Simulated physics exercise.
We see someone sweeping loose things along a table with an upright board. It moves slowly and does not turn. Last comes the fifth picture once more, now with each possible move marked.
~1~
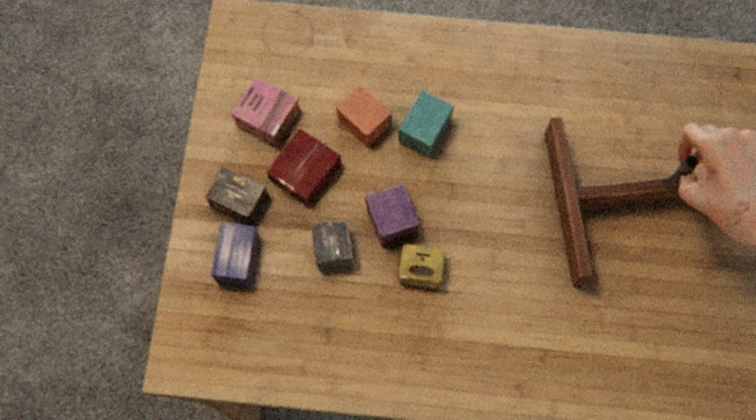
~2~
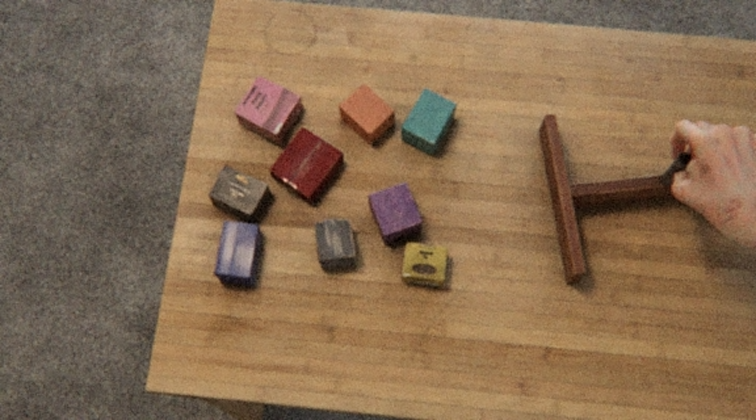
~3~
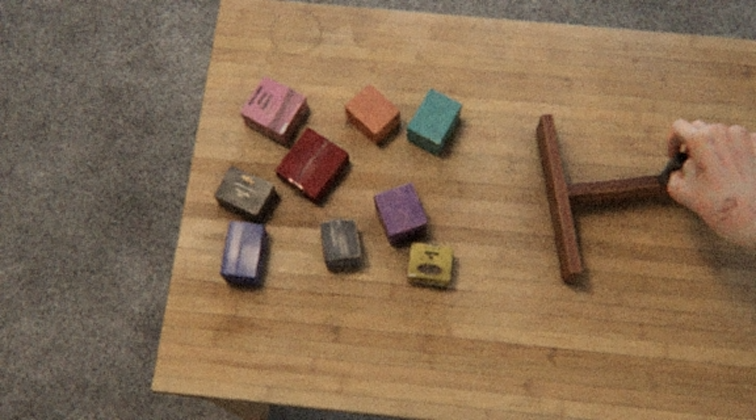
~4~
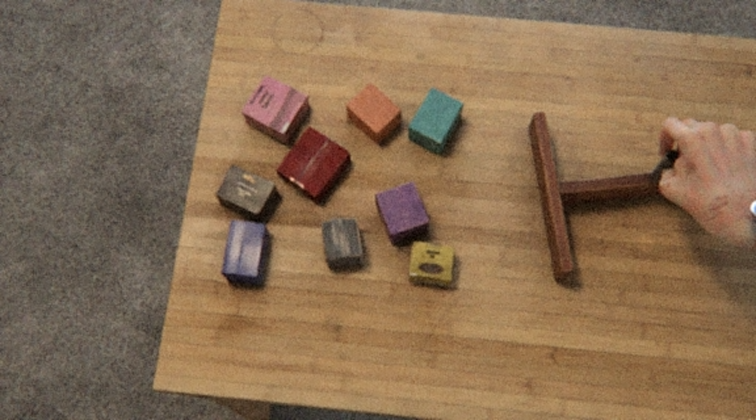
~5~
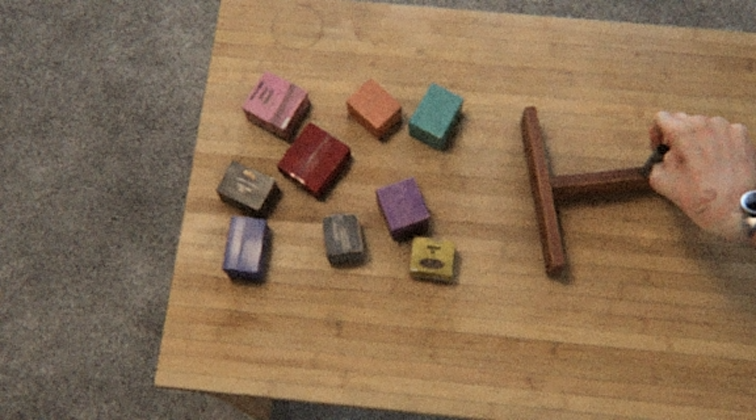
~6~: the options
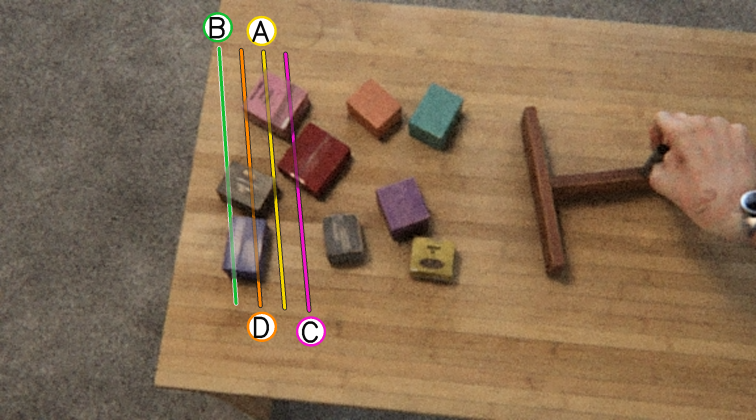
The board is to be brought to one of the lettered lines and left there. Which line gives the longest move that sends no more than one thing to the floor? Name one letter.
The farthest such stop is A.
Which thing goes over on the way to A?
The pink packet goes over.
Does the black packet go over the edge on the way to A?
By then, no.
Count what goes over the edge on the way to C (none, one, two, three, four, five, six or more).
In all, one.
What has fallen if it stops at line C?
The pink packet.
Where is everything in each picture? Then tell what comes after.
Black packet (237, 195); grey box (333, 245); yellow packet (422, 267), in the first frame.
Board (565, 191); red box (307, 166), in the second frame.
Board (562, 191); turquoise block (434, 122), in the third frame.
Board (553, 189); blue block (246, 252), in the fourth frame.
Board (545, 183); black packet (248, 189); grey box (343, 238); yellow packet (432, 259), in the fifth frame.
On the copy, A at (273, 174); B at (227, 170); C at (297, 176); D at (250, 172).
On A. First, board (446, 174); orange block (364, 110); turquoise block (410, 119).
Then, board (348, 166); pink packet (237, 116); black packet (243, 193).
Finally, board (274, 159); pink packet over the edge; orange block (211, 97); one fallen.
By contrast, B drops four; C is within the limit but short; D drops two.
